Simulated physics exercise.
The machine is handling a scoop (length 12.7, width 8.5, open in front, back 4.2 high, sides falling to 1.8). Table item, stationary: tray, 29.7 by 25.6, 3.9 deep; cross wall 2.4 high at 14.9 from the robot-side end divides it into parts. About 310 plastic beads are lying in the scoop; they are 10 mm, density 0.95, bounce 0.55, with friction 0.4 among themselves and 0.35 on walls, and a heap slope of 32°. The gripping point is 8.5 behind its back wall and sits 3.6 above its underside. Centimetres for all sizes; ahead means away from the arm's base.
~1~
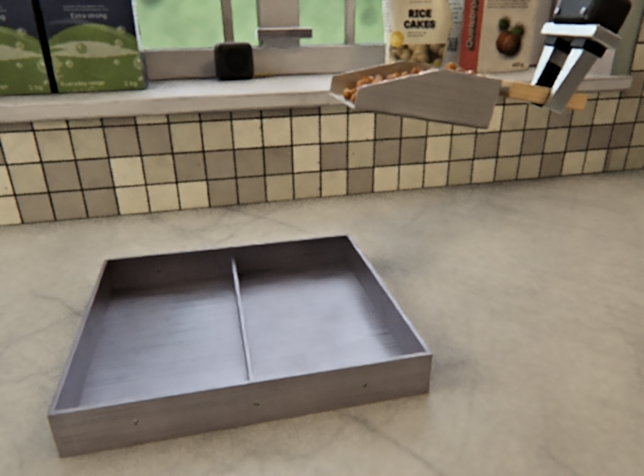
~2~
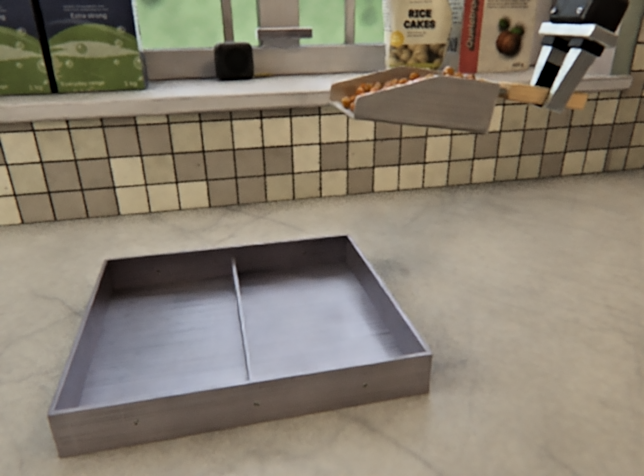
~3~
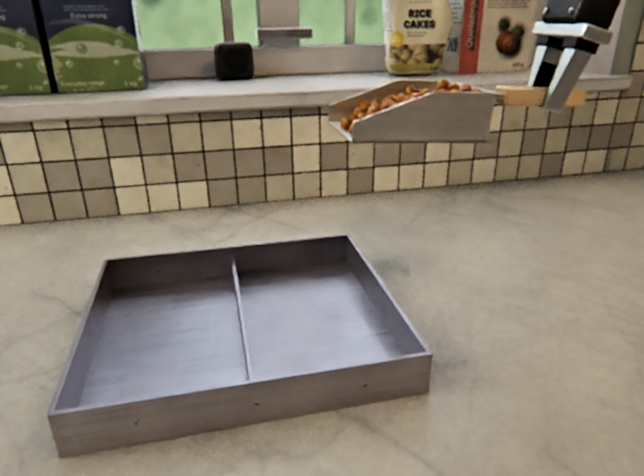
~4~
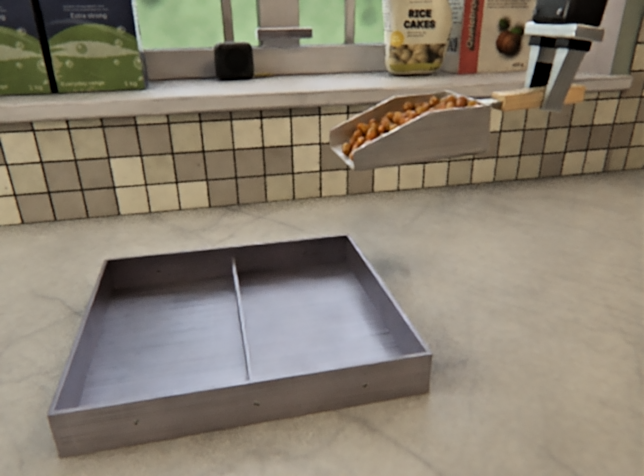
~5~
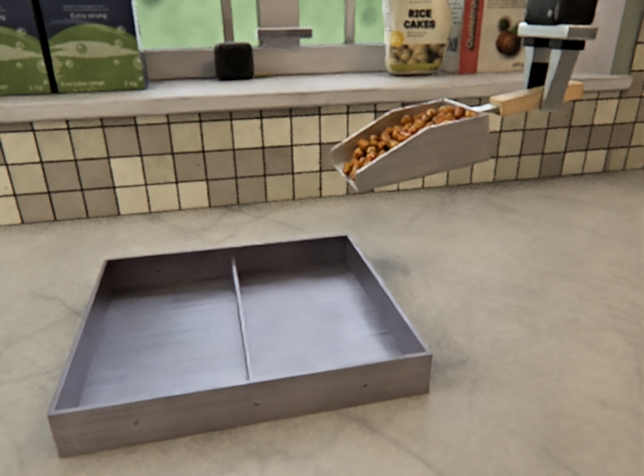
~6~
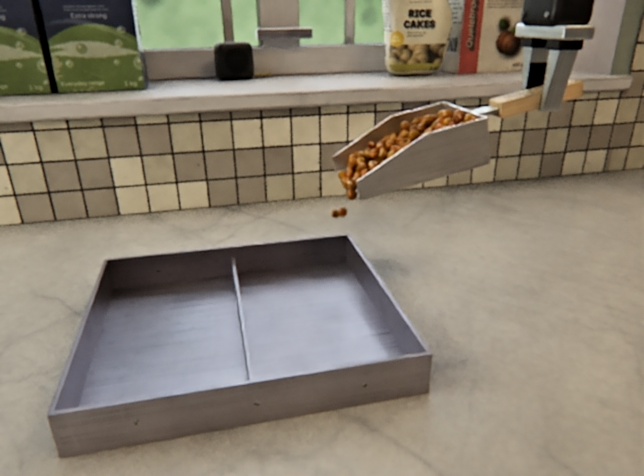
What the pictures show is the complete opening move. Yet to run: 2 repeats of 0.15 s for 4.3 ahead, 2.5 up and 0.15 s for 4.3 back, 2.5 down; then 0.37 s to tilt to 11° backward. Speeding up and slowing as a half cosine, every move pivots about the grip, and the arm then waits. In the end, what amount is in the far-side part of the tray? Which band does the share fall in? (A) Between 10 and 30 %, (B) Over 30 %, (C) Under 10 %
Between 10 and 30 %.
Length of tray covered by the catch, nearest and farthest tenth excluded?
It covers about 18 centimetres.
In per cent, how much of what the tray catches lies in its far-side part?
I'd put that share at around 20 per cent.
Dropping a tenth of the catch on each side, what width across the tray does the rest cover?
About 16 cm.
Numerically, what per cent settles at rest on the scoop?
My estimate would be some 0 percent.
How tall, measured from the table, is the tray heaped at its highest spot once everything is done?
Some 2.5 cm up.
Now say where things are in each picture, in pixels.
In the first frame, the scoop floor at (417, 109), tilted 11° backward; upper third of the load around (426, 83), from x 345 to 485, top at y 70; 309 on the scoop.
In the second frame, the scoop floor at (416, 114), tilted 9° backward; upper third of the load around (429, 88), from x 345 to 485, top at y 75.
In the third frame, the scoop floor at (415, 128), tilted 3° backward; upper third of the load around (433, 101), from x 345 to 480, top at y 85.
In the fourth frame, the scoop floor at (416, 145), tilted 3° forward; upper third of the load around (437, 117), from x 345 to 480, top at y 100.
In the fifth frame, the scoop floor at (418, 157), tilted 9° forward; upper third of the load around (440, 127), from x 345 to 480, top at y 110.
In the sixth frame, the scoop floor at (419, 162), tilted 11° forward; upper third of the load around (443, 132), from x 335 to 480, top at y 115; 307 on the scoop, 2 in flight or on a rim.
Then, 0.39 s on, tilted 11° forward, highest piece 20 above the table; 176 in the robot-side part, 84 on the scoop, 32 in the far-side part, 17 in flight or on a rim.
Then, 0.78 s on, level, highest piece 6 above the table; 246 in the robot-side part, 63 in the far-side part.
Then, 1.17 s on, tilted 11° backward, highest piece 2 above the table; 246 in the robot-side part, 63 in the far-side part.
Then, 2.22 s on, tilted 11° backward, highest piece 2 above the table; 246 in the robot-side part, 63 in the far-side part.
In the end, 246 in the robot-side part, 63 in the far-side part. That is 20 % in the far-side part of the tray.
